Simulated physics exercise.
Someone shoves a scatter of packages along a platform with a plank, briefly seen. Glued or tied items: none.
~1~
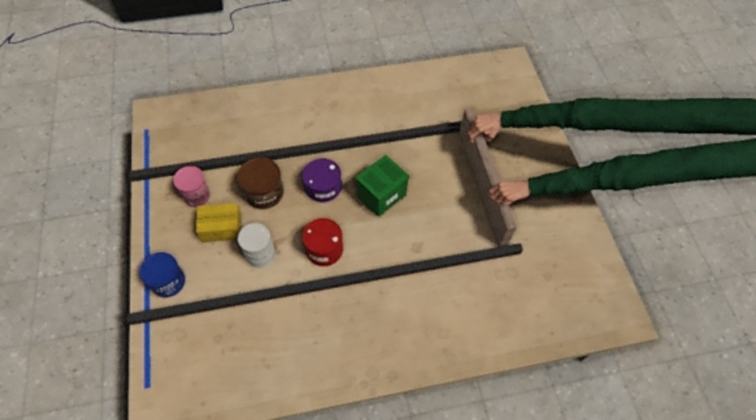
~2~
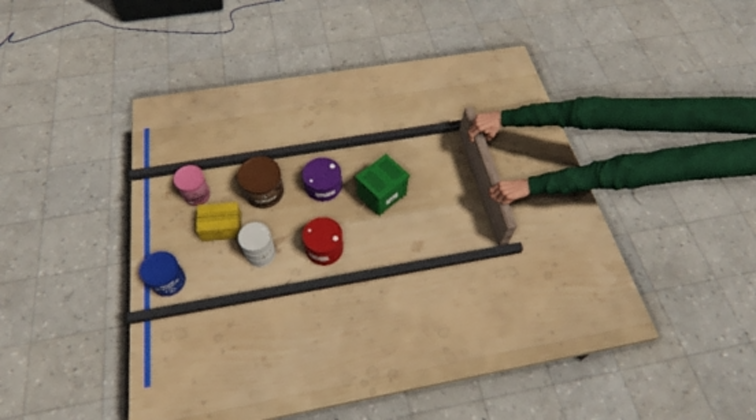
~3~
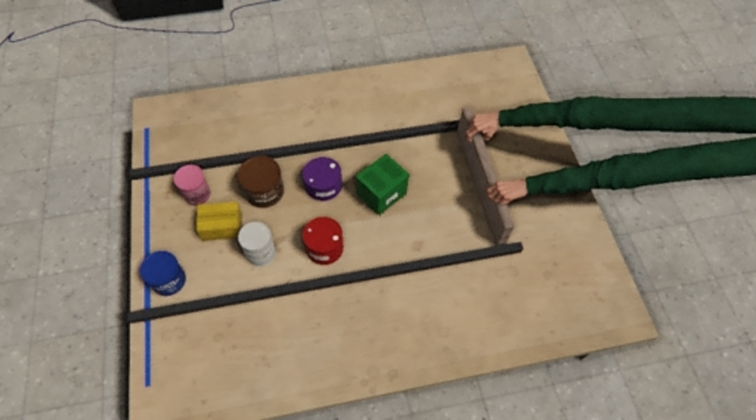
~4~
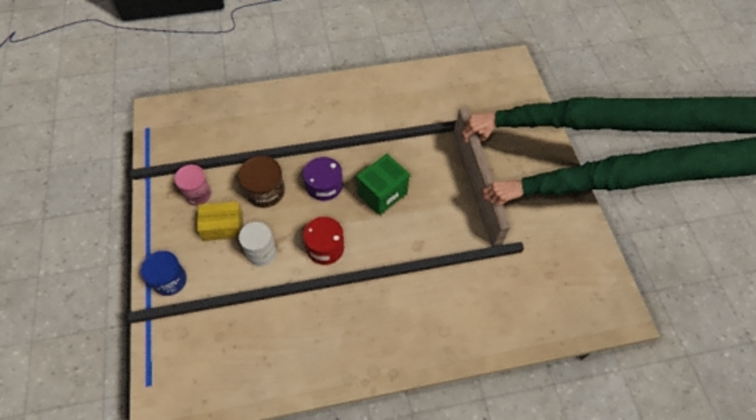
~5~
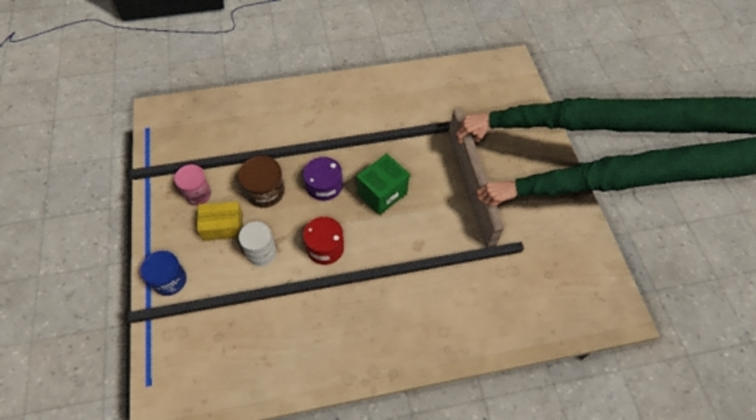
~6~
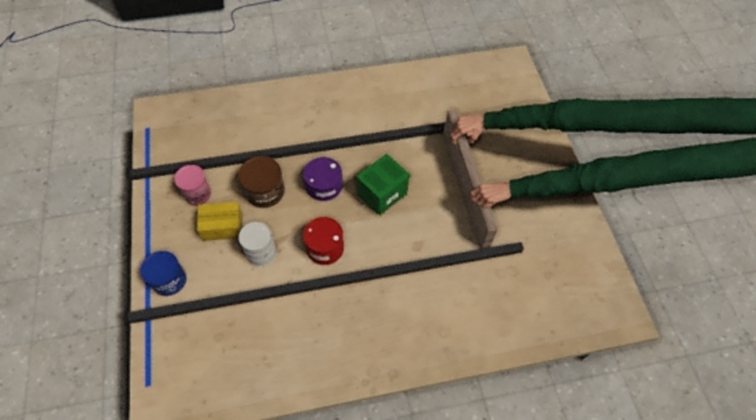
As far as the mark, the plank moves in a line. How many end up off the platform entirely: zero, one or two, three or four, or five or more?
Five or more.
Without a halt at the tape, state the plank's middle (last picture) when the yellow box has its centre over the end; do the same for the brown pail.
When the yellow box crosses, the middle is near (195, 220); when the brown pail crosses, near (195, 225).
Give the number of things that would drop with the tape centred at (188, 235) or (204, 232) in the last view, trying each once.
The first gives 3 and the second gives 1.
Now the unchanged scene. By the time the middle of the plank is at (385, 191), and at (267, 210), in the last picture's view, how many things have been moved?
At the first spot 1, then 7.
Soon after, none off yet; blue pail at rest near (165, 274); pink pail at rest near (194, 186); yellow box at rest near (220, 221).
After that, none off yet; blue pail at rest near (165, 274); pink pail moving near (190, 186); yellow box at rest near (220, 222).
And then, none off yet; blue pail displaced about its own width near (135, 290); pink pail tilting well over near (108, 193); yellow box displaced well along near (143, 234).
In the end, the number that fall off is five or more; gone, green tote, purple canister, red canister, brown pail, white canister, yellow box, pink pail and blue pail.
